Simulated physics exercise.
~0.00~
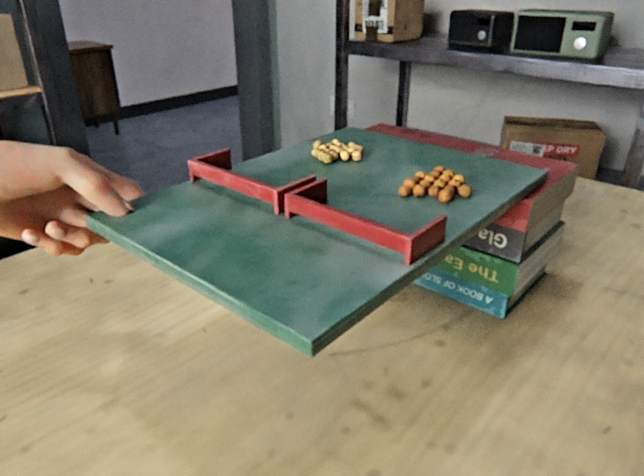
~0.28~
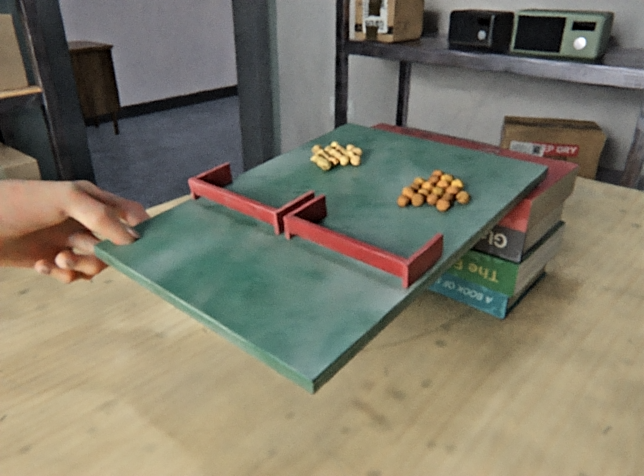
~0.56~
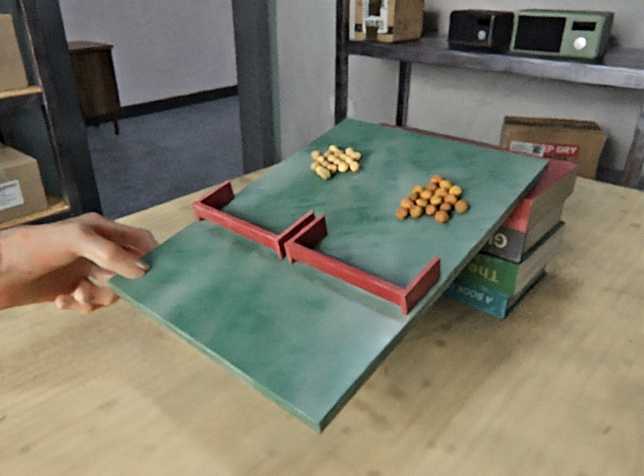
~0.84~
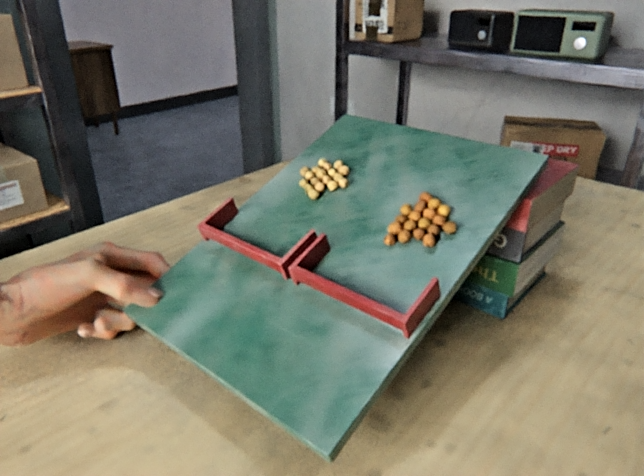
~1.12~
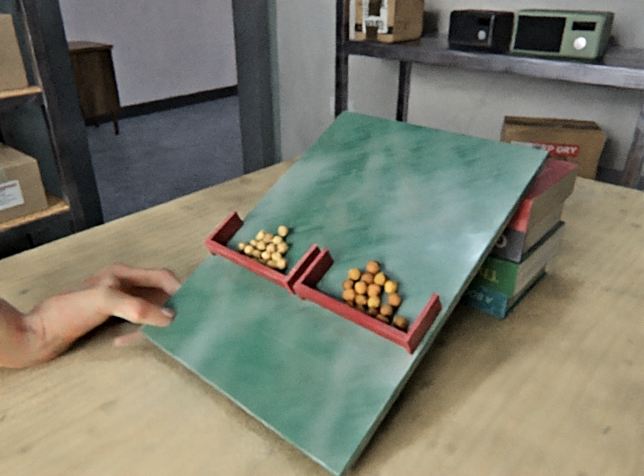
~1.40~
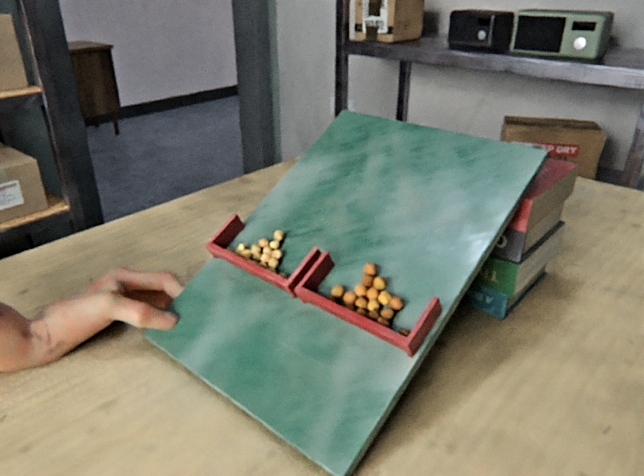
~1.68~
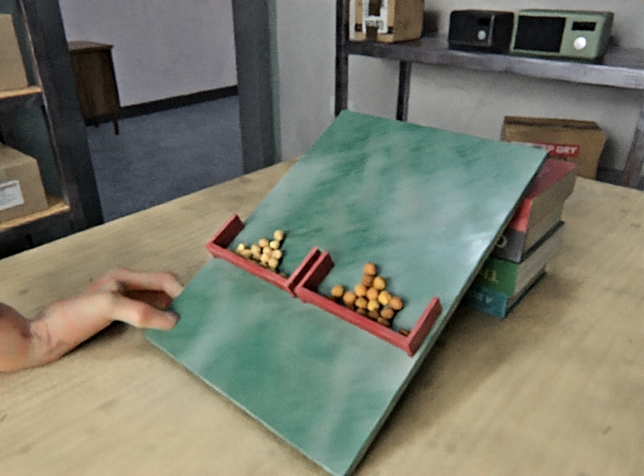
Green board being lowered by a hand into a ramp, two heaps of small balls sliding down and lodging against red bars.
